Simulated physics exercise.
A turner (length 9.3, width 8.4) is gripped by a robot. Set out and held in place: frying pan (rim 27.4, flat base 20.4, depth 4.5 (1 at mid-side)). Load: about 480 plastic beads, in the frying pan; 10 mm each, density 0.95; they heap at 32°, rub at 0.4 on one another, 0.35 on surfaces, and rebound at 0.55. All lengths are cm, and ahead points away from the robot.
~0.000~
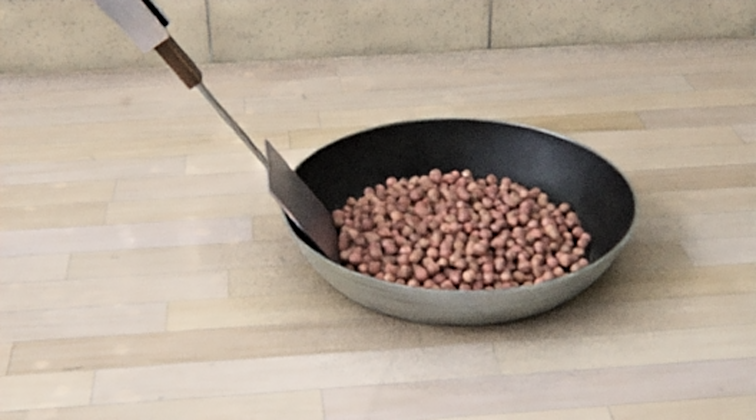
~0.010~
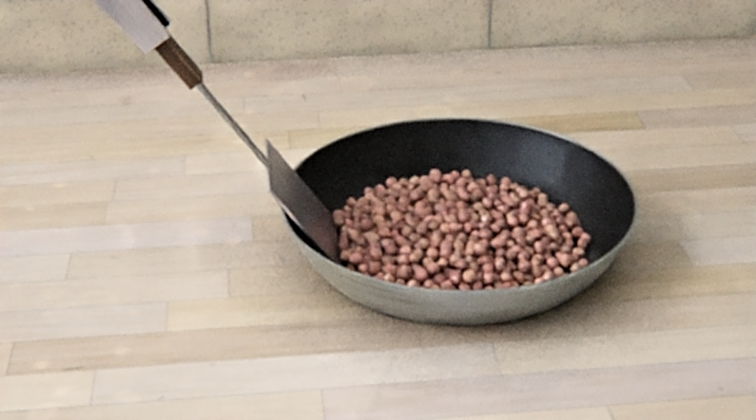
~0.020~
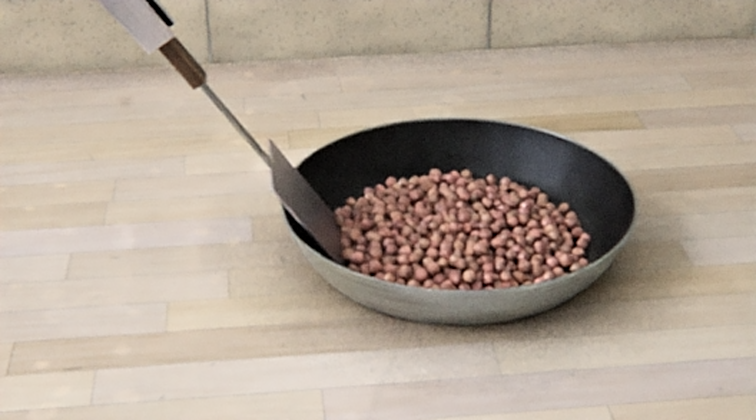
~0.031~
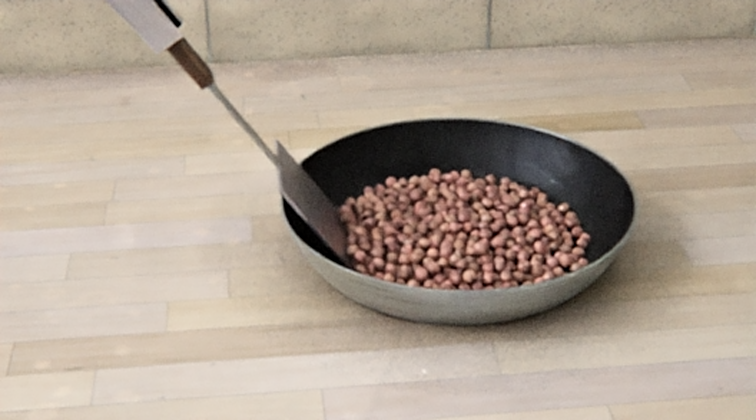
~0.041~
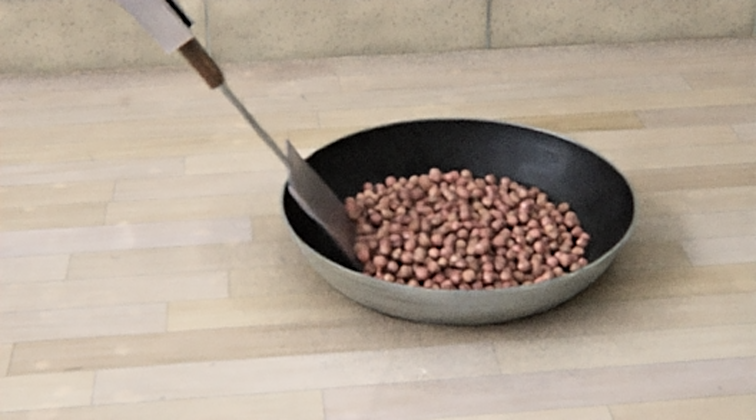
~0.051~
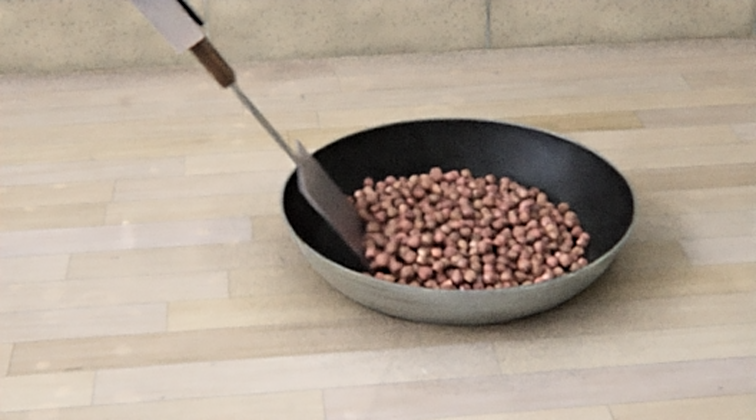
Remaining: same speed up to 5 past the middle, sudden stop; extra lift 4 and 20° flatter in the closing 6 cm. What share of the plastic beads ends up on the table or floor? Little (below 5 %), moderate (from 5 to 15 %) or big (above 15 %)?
Share on the table or floor: Little (below 5 %).
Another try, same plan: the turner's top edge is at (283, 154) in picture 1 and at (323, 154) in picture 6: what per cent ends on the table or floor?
Some 5 per cent.
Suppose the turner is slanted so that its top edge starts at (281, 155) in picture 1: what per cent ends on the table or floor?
Some 0 per cent.
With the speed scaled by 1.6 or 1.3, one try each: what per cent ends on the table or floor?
About 10 and 5 per cent.
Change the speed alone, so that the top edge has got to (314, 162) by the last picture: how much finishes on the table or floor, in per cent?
Some 10 per cent.
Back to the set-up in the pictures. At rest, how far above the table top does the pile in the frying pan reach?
Some 4.0 cm.
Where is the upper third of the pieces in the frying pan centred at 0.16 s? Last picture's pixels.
Around (488, 221).
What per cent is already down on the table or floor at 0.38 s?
About 0 per cent.
After 0.10 s, sloping 56°, highest piece 4 above the table; 477 in the frying pan.
After 0.16 s, sloping 48°, highest piece 5 above the table; 477 in the frying pan.
After 0.38 s, sloping 36°, highest piece 4 above the table; 477 in the frying pan.
After 1.43 s, sloping 36°, highest piece 4 above the table; 477 in the frying pan.
At rest, 477 in the frying pan. That is 0 % on the table or floor.
